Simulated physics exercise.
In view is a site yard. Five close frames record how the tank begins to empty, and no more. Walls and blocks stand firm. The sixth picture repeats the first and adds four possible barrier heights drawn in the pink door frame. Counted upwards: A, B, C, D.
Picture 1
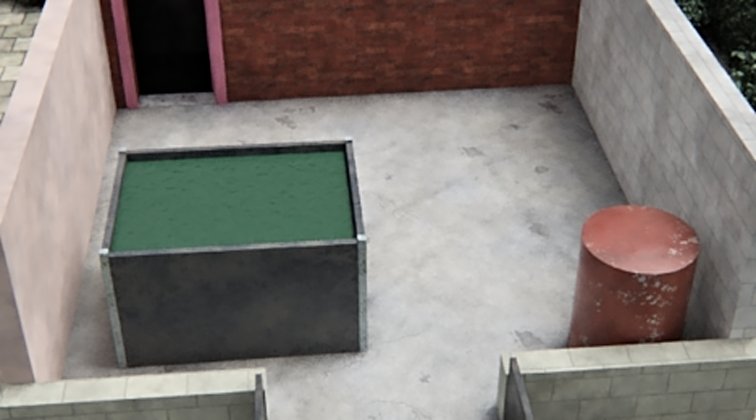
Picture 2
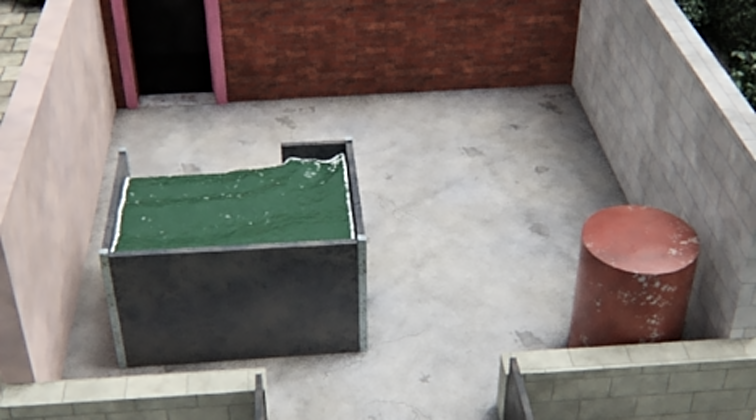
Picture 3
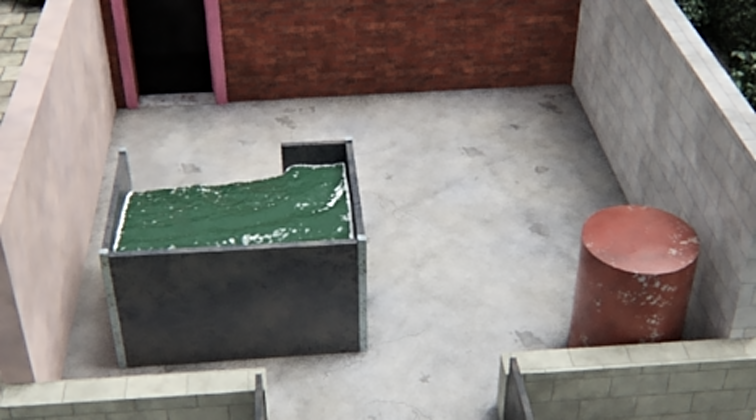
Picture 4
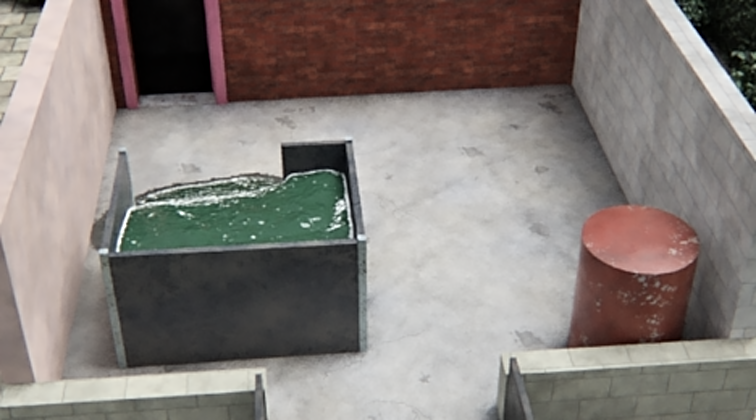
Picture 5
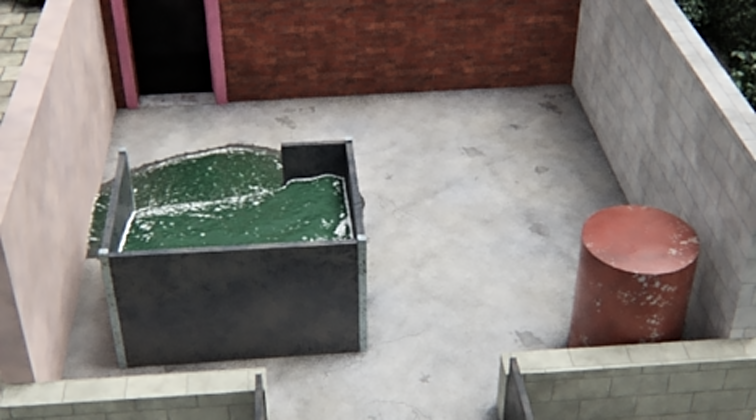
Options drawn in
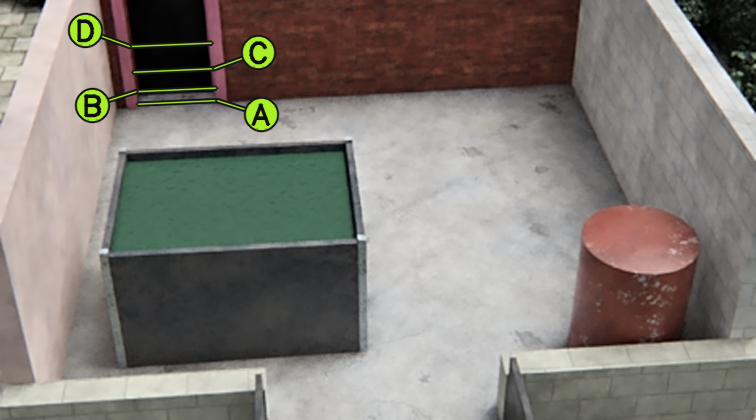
Green water drops in the dark tank and spreads over the ground behind it.
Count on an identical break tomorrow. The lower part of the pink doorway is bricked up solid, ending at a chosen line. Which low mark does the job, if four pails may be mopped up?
The limit is D.
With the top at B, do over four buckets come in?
Yes, that goes wrong.
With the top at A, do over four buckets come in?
Yes, it does.
On the marked copy, A at (177, 102); B at (176, 89); C at (173, 70); D at (170, 44); from the bottom up A, B, C, D.
If A is chosen, dozens of bucketfuls pour in.
If B is chosen, dozens of bucketfuls pour in.
If C is chosen, about 12 bucketfuls get in.
If D is chosen, a splash gets over, under a bucket.
